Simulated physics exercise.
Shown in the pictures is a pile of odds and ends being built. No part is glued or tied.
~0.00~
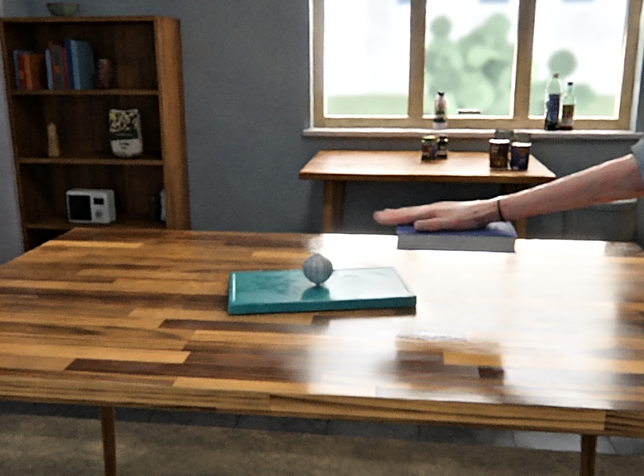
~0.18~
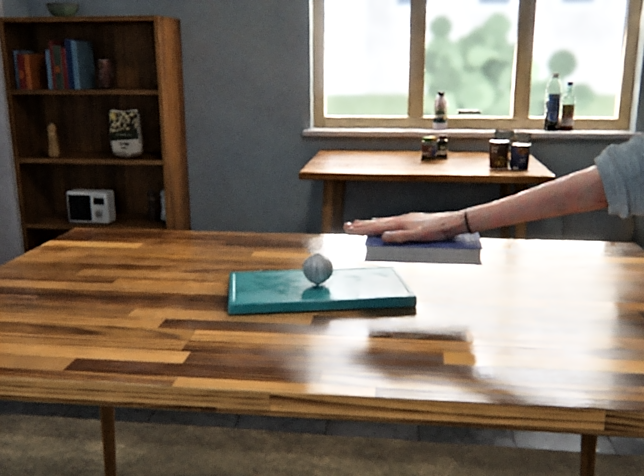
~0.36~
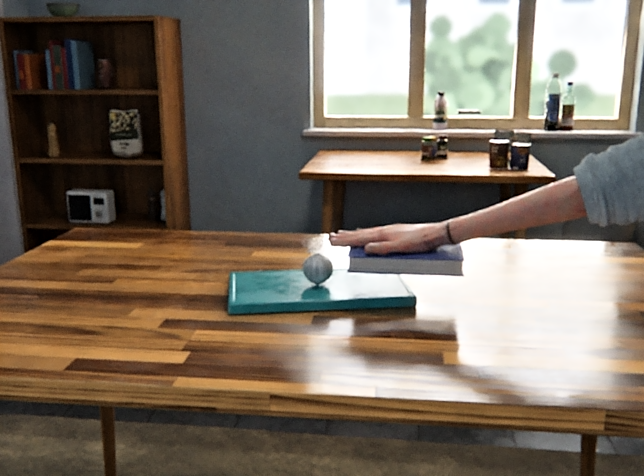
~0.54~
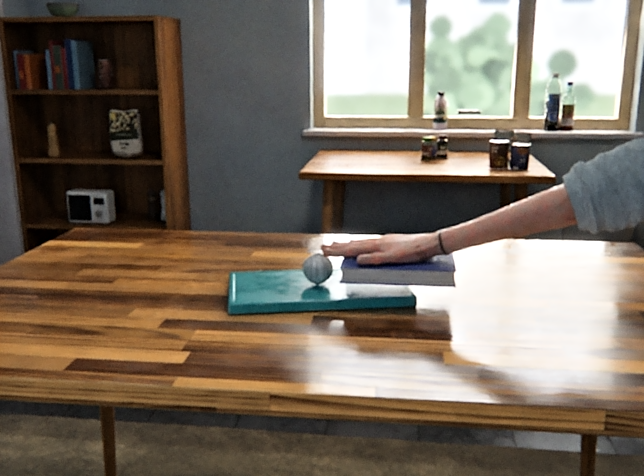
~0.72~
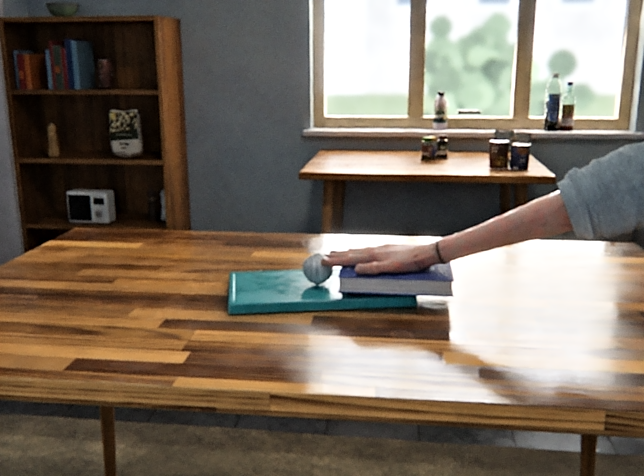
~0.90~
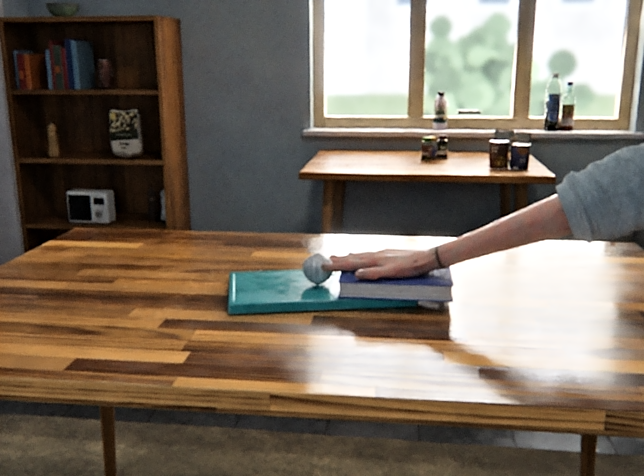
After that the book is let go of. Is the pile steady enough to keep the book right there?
The pile bears the load.
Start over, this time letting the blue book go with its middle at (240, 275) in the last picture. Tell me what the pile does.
Then it holds.
Around 1.90 s, nothing moves.
Around 2.90 s, blue book resting near (396, 278).
Finally (4.0 s), all 3 still in place. Final places as the last picture's camera would see them, blue book near (396, 278). The pile keeps its balance.
